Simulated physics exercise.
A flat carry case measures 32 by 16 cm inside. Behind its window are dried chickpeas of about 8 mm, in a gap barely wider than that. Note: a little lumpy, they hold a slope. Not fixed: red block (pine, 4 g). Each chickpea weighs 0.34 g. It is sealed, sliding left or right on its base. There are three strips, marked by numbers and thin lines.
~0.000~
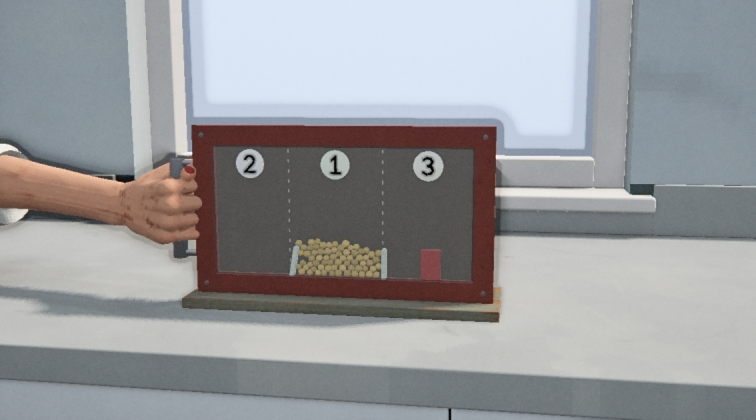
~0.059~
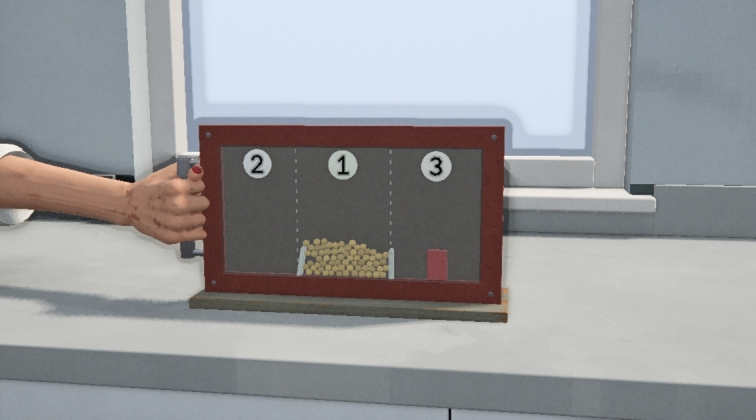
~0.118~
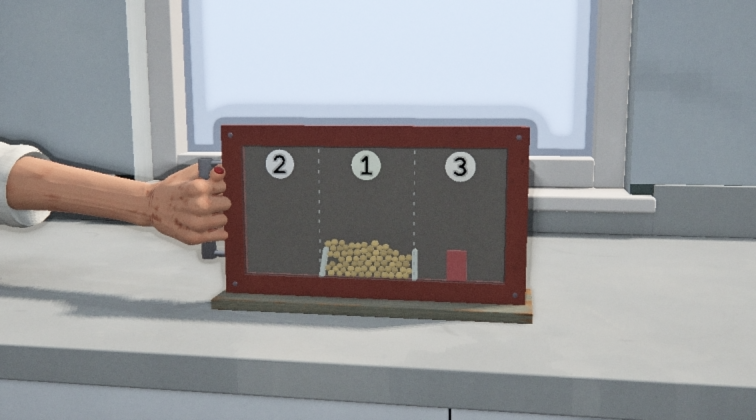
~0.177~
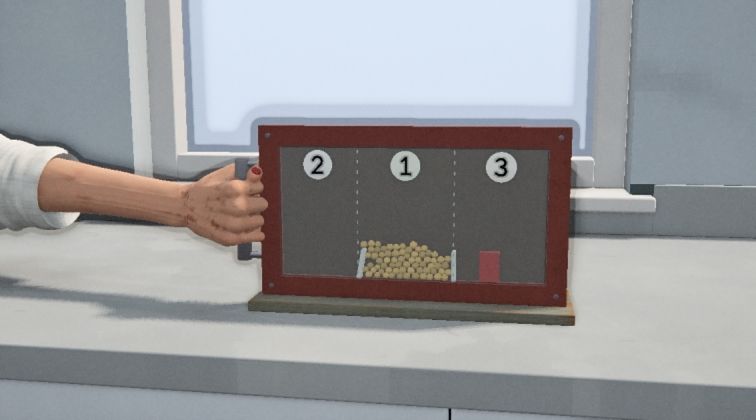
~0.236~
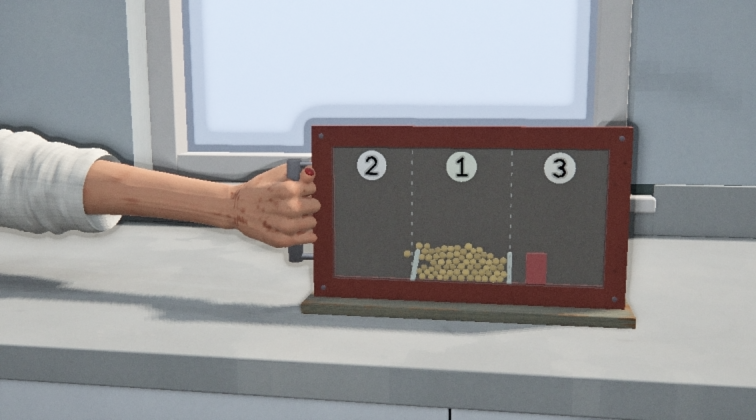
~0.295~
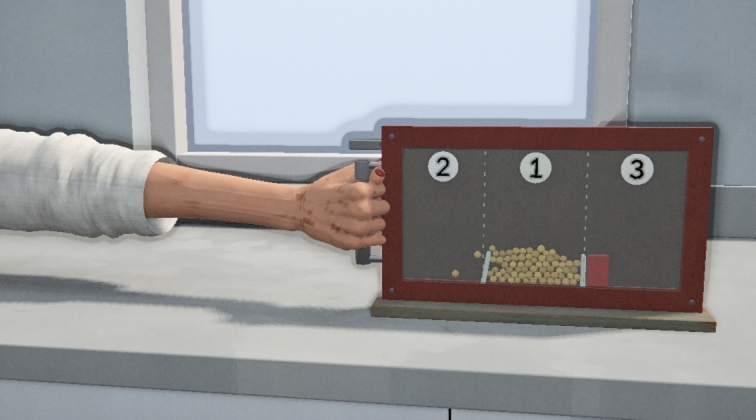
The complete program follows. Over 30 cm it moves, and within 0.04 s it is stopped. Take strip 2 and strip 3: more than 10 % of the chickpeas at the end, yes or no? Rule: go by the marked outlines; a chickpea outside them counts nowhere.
Number 2: Not past the mark; number 3: Past the mark.
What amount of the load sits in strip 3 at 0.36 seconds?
I'd say close to 0 in a hundred.
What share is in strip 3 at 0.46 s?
About 10 percent of the load.
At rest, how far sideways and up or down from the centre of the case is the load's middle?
Offset approx. 2 cm right, 6 cm below.
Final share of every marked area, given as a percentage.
Strip 1 80, strip 2 5, strip 3 20.
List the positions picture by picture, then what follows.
In the first frame, at its start; about 70 chickpeas; chickpeas centred (337, 260); top one (318, 242); red block (431, 265); no. 1 (335, 165), no. 2 (250, 164), no. 3 (428, 166).
In the second frame, 1 cm to the right; chickpeas centred (344, 260); top one (324, 242).
In the third frame, 4 cm to the right; chickpeas centred (366, 261); top one (335, 242); wall ends (415, 252), (326, 249).
In the fourth frame, 8 cm to the right; chickpeas centred (404, 262); top one (371, 244); red block (489, 267).
In the fifth frame, 15 cm to the right; chickpeas centred (459, 264); top one (468, 247).
In the sixth frame, 23 cm to the right; chickpeas centred (530, 267); top one (541, 249); red block (598, 271); no. 1 (536, 168), no. 2 (443, 166), no. 3 (637, 169).
After 0.36 s, it is 30 cm to the right; the chickpeas' middle is in line with and 6 cm below the centre; no. 1, 95 %, no. 2, 5 %.
After 0.46 s, it is 30 cm to the right; the chickpeas' middle is 1 cm right of and 6 cm below the centre; no. 1, 85 %, no. 2, 5 %, no. 3, 10 %.
After 0.61 s, it is 30 cm to the right; the chickpeas' middle is 2 cm right of and 6 cm below the centre; no. 1, 80 %, no. 2, 5 %, no. 3, 20 %.
At rest by 1.0 s, it is 30 cm to the right; no. 1, 80 %, no. 2, 5 %, no. 3, 20 %.
